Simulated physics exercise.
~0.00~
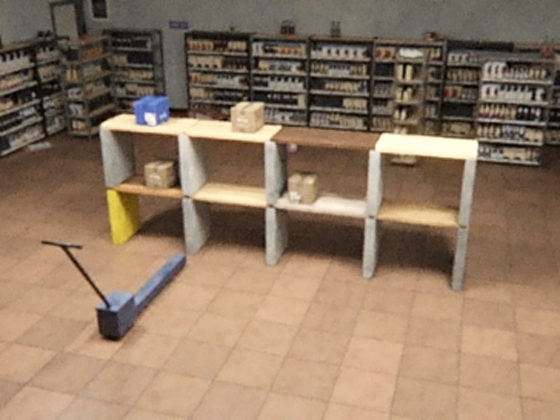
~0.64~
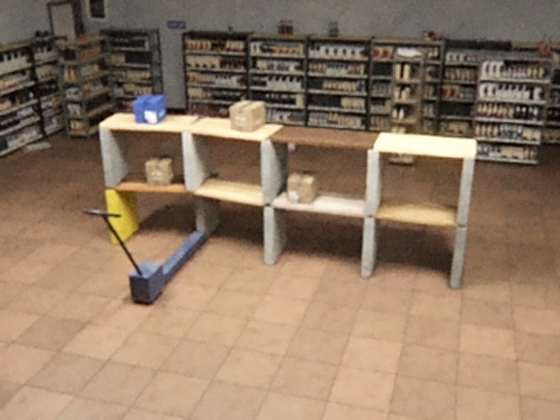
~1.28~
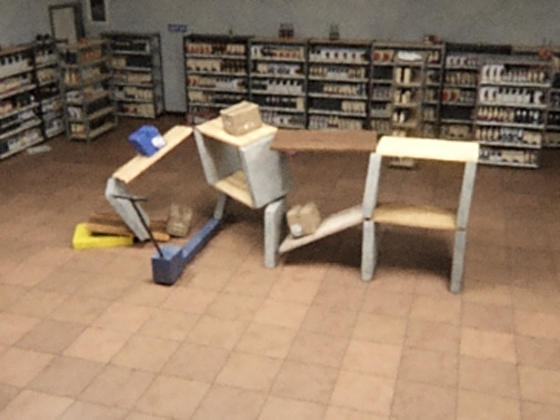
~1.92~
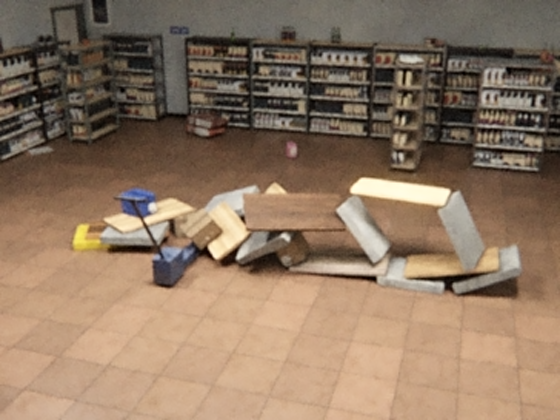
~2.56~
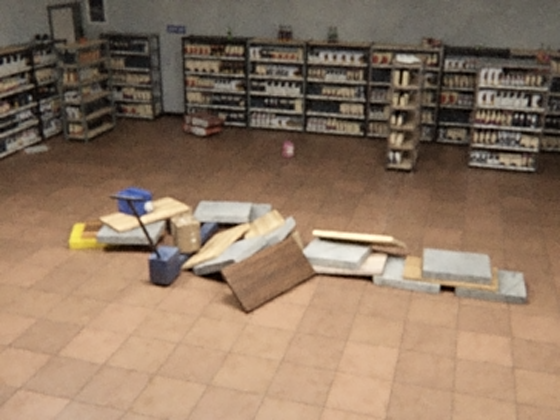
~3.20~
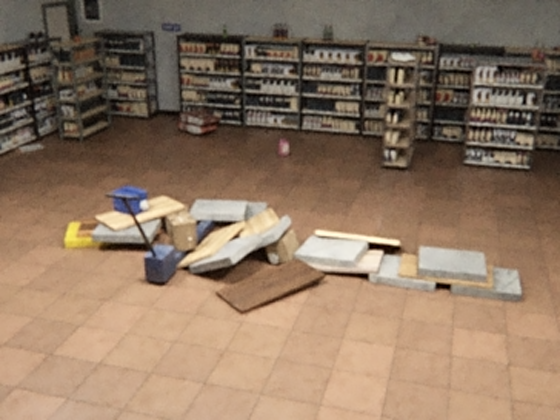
In a shop, a blue floor jack sliding into a loose two-tier shelf of blocks and boards, collapsing it all into rubble.
